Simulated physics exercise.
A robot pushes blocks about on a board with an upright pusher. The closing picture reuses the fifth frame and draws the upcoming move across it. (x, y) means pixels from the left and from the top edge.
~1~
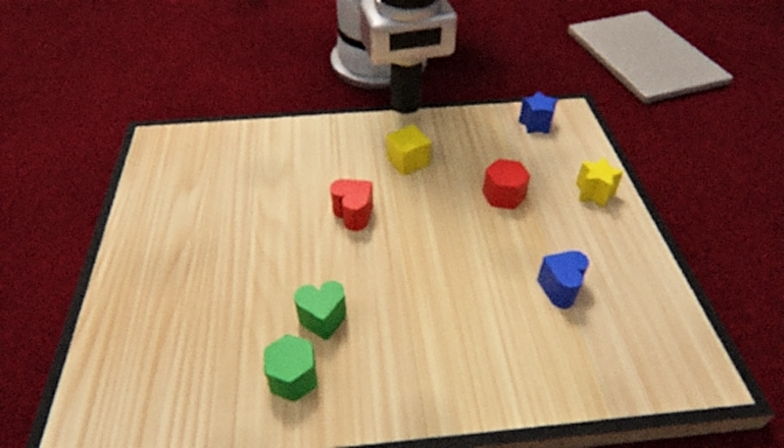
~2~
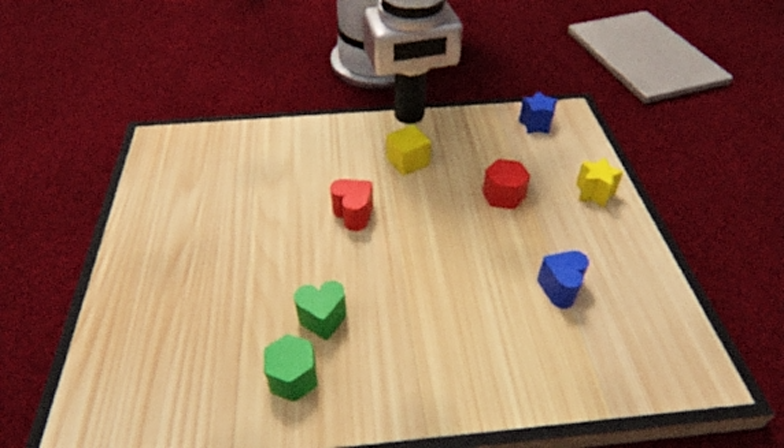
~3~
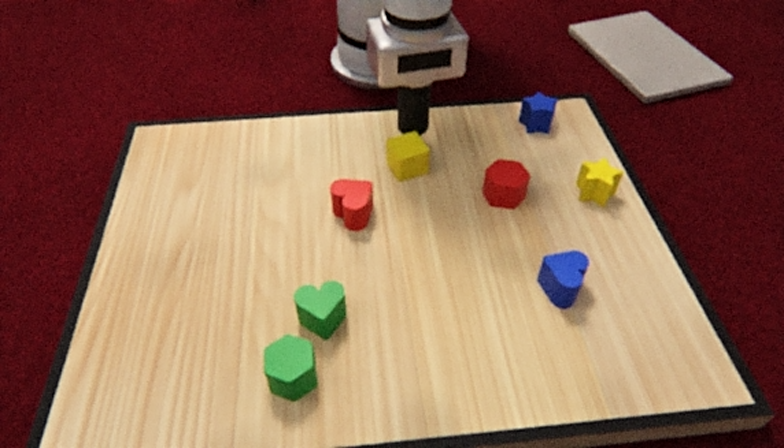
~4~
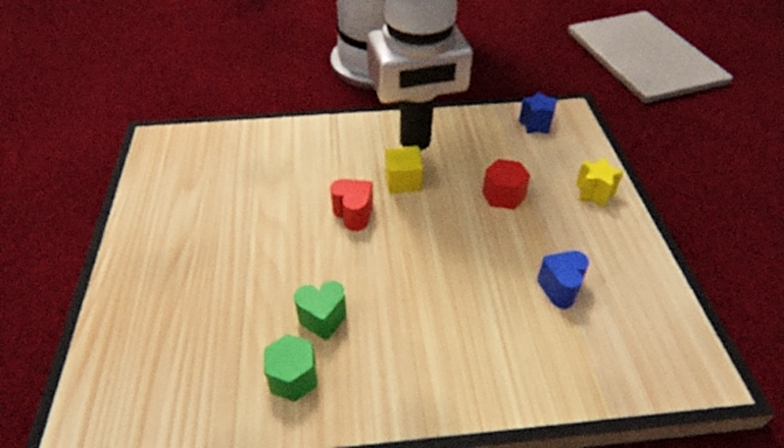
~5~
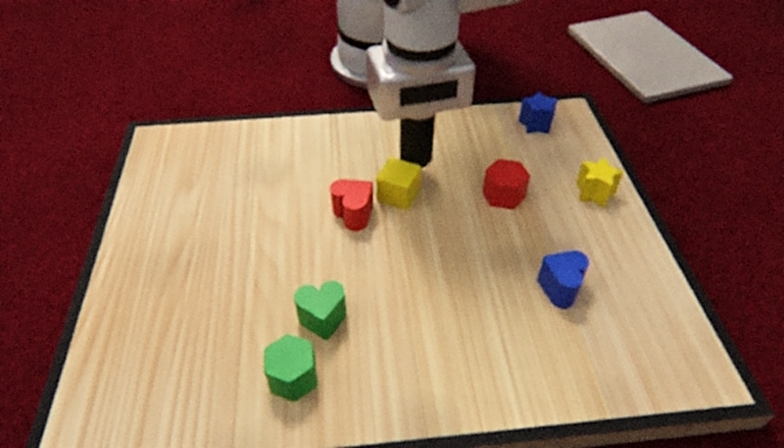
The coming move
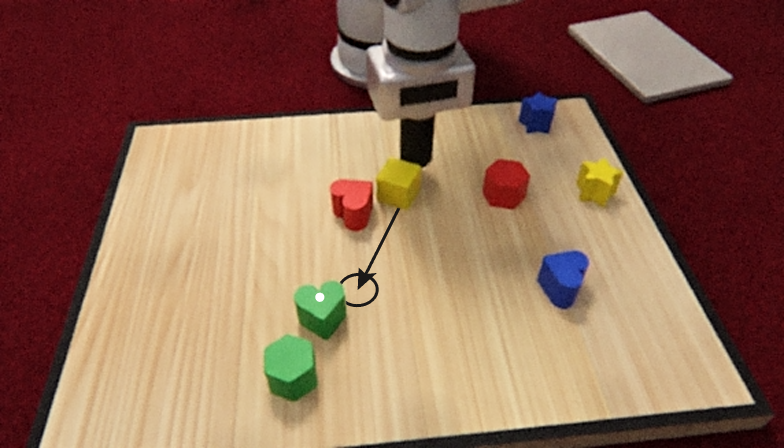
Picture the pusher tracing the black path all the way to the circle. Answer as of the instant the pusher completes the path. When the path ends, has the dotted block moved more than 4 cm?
In short: No.
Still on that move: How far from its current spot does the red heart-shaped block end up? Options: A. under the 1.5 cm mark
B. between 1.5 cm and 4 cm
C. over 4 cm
My pick is C.
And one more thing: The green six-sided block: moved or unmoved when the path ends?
It is still on its spot.
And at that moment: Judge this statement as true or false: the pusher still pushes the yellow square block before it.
This is false.
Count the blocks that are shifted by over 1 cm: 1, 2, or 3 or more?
That's two.
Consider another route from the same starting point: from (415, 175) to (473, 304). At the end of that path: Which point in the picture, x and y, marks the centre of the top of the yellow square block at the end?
My estimate: (396, 187).
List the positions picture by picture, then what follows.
In the first picture, pusher tip (406, 106); block tops, green six-sided block (288, 357); green heart-shaped block (320, 297); red heart-shaped block (352, 191); yellow square block (409, 138).
In the second picture, pusher (409, 115); blocks unchanged.
In the third picture, pusher (413, 127); yellow square block (408, 145).
In the fourth picture, pusher (415, 141); yellow square block (404, 158).
In the fifth picture, pusher (416, 158); green six-sided block (288, 357); green heart-shaped block (320, 297); red heart-shaped block (352, 191); yellow square block (399, 172).
Path on the board, from (415, 175) to (358, 290); the dot is on the green heart-shaped block.
What follows on the original path. One third of the way, pusher (398, 193); red heart-shaped block (323, 204); yellow square block (367, 202), turned 50° clockwise.
Two thirds of the way, pusher (379, 231); red heart-shaped block (305, 209), turned 25° clockwise; yellow square block (333, 225), turned 105° clockwise.
At the end, pusher (357, 273); green six-sided block in place; green heart-shaped block in place; red heart-shaped block (303, 209), turned 35° clockwise; yellow square block (324, 237), turned 145° clockwise.
